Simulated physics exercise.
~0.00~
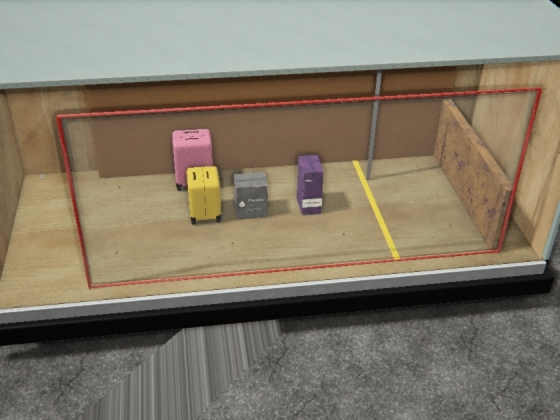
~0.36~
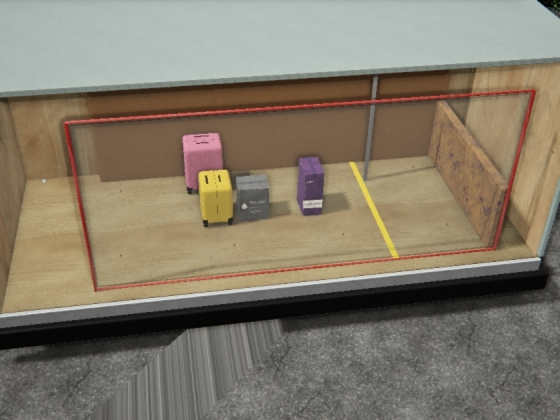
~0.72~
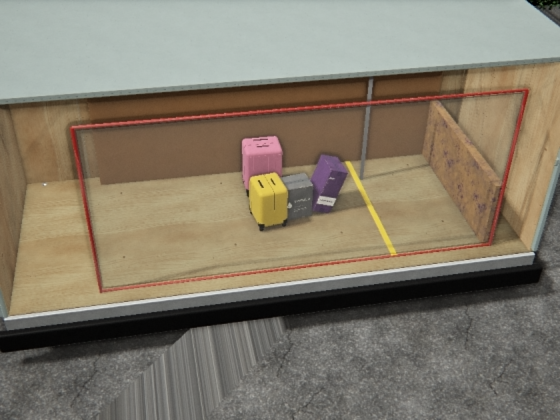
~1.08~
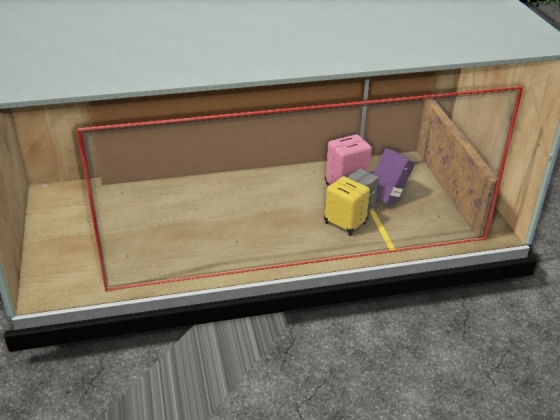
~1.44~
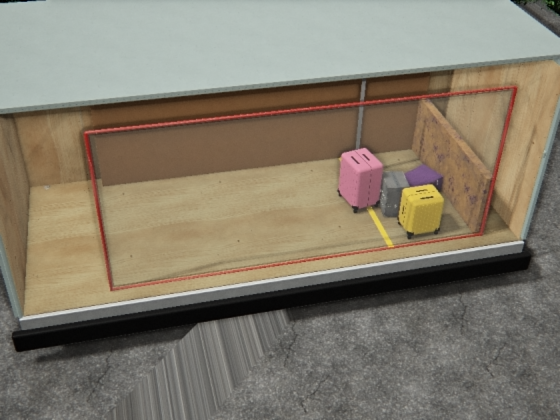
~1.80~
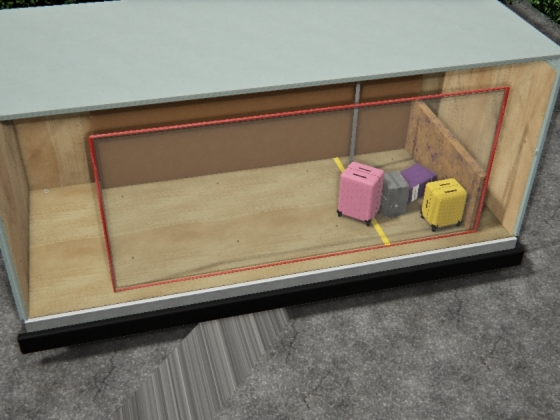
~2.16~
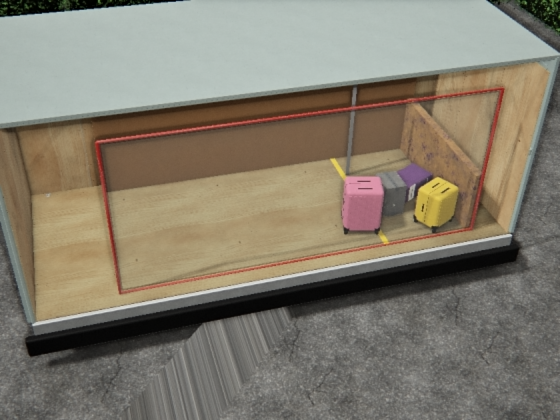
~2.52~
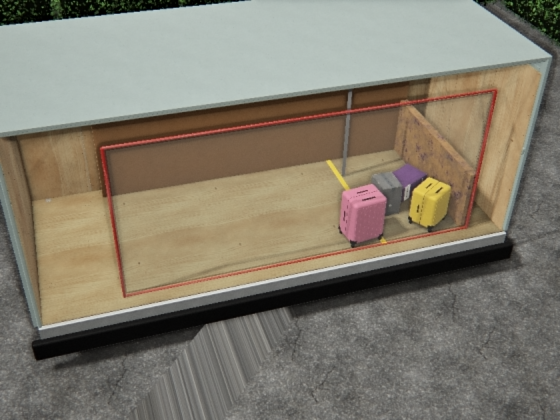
Wooden-walled bay with four cases sliding right, the purple one toppling, the pink one stopping short of the yellow line.
